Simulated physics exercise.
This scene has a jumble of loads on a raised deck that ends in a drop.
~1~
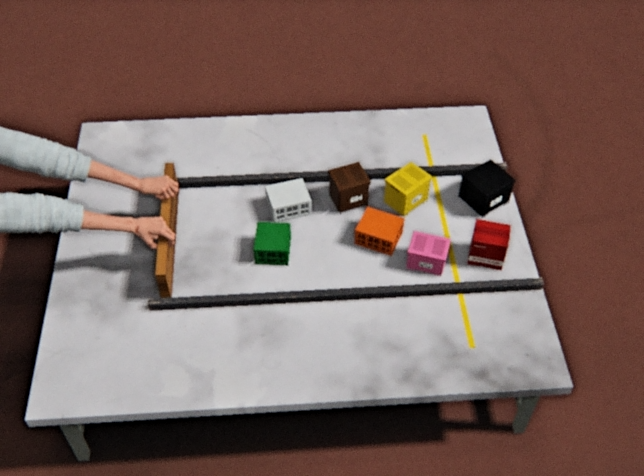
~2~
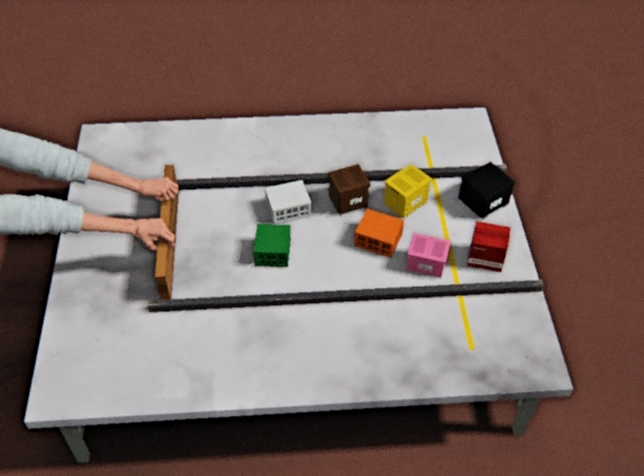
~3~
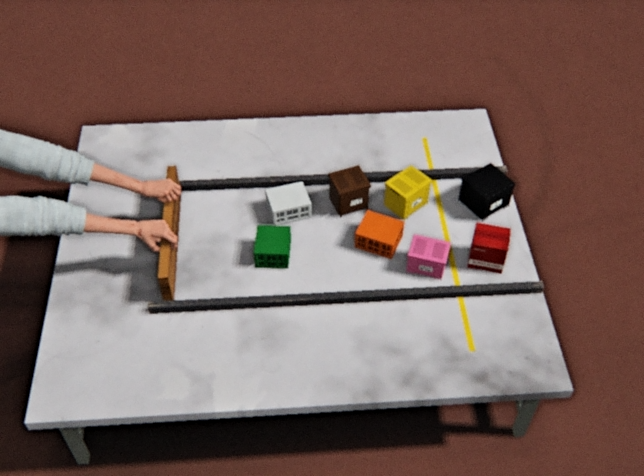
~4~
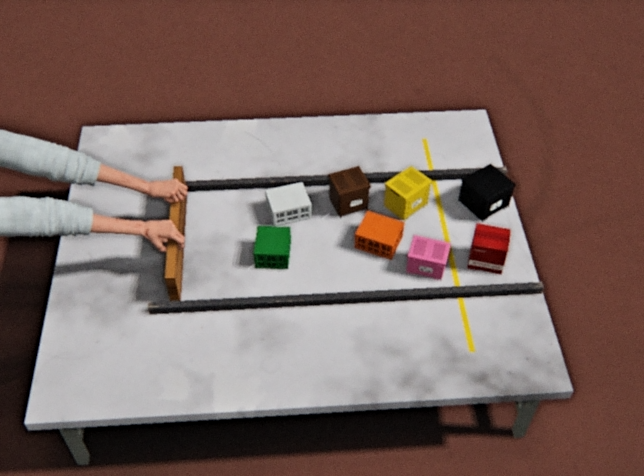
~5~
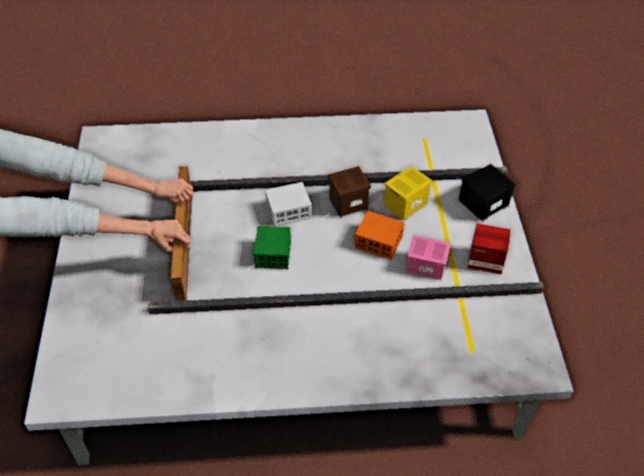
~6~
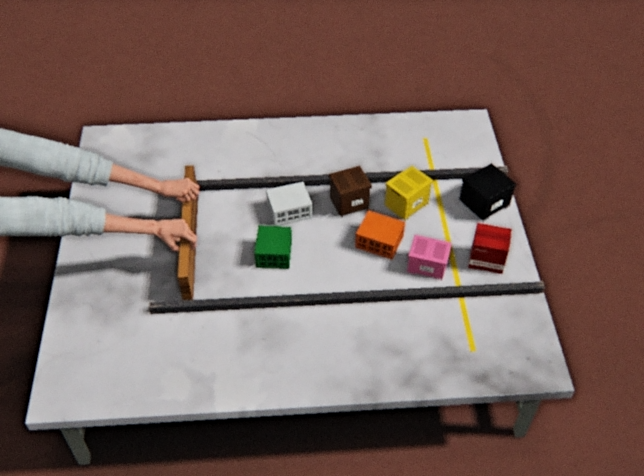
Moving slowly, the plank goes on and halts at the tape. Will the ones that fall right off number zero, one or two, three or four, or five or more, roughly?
Looks to me like the count going over is a one or a two.
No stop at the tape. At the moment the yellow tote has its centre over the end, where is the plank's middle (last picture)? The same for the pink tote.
Yellow tote over the end: About (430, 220). Pink tote over the end: About (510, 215).
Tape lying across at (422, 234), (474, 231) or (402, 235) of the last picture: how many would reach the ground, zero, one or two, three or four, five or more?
One to two; 3 or 4; either one or two.
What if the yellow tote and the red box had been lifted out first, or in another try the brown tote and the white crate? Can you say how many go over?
Counts - first: 1; second: 0.
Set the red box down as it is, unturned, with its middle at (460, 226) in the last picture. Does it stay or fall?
Result: The red box ends up off.
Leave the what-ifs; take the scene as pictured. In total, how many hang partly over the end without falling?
My count gives 0.
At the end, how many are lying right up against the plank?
It's 3.
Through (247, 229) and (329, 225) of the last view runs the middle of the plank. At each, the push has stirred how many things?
Tally: First 0; then 5.
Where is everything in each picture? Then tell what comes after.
Black tote (486, 189); red box (489, 245); pink tote (428, 254); plank (168, 229); tape (446, 229), in the first frame.
Red box (489, 247); brown tote (349, 190), in the second frame.
Pink tote (428, 257); white crate (288, 204), in the third frame.
Black tote (486, 193); orange crate (379, 235), in the fourth frame.
Red box (489, 249); plank (183, 232), in the fifth frame.
Black tote (487, 192); red box (490, 248); pink tote (429, 258); plank (189, 232); tape (446, 232), in the sixth frame.
Early on, none off yet; black tote at rest near (487, 192); red box at rest near (490, 248); pink tote at rest near (429, 258).
A while later, none off yet; black tote travelled about its own width near (523, 188); red box at rest near (490, 248); pink tote travelled about its own width near (452, 262).
Finally, the number that fall off is one or two; lost, yellow tote and black tote.
